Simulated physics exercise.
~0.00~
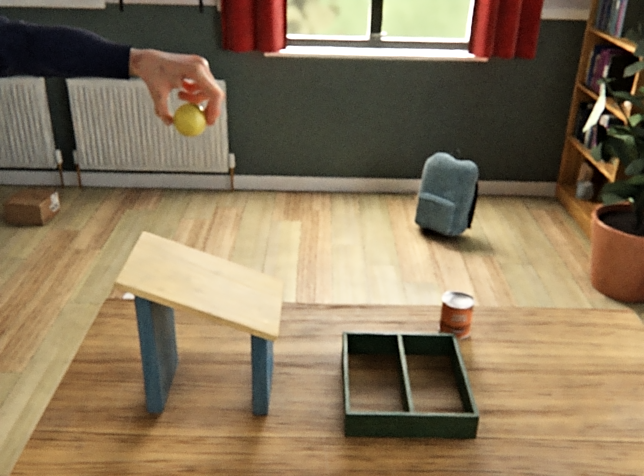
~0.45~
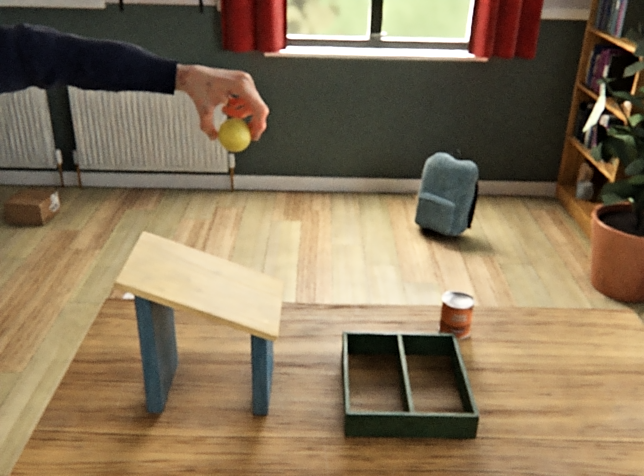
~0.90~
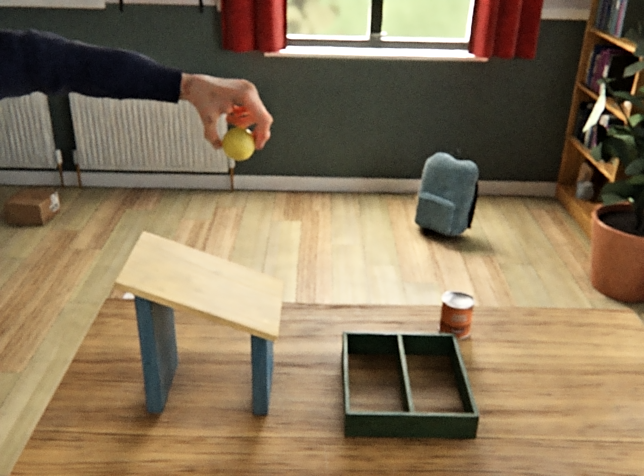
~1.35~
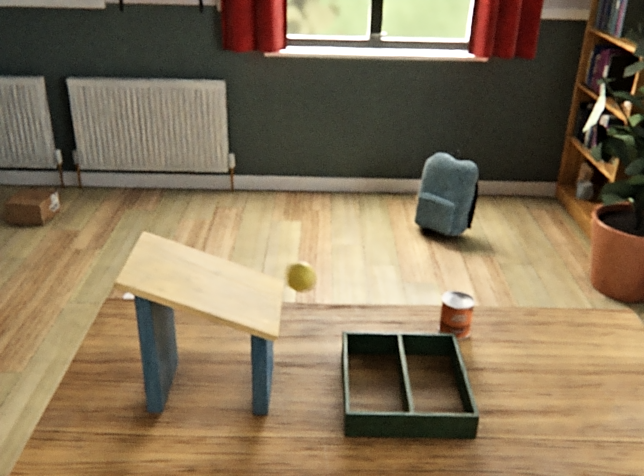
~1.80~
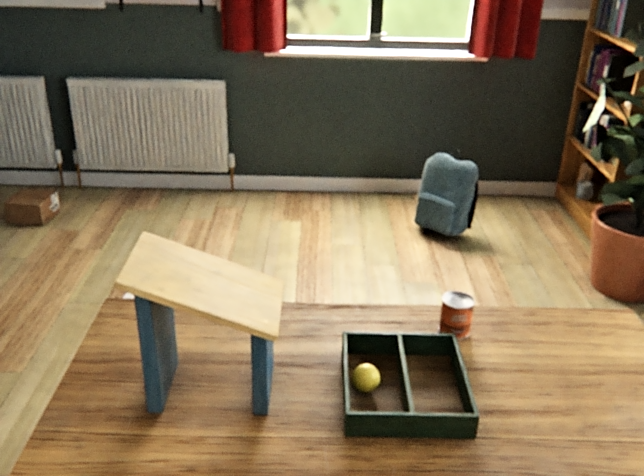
In a room with a wooden table, a hand carried a yellow lemon rightward over a slanted board and let it go, and the lemon dropped down to the right, ending in the nearer bay of a green tray while an orange tin stayed put.
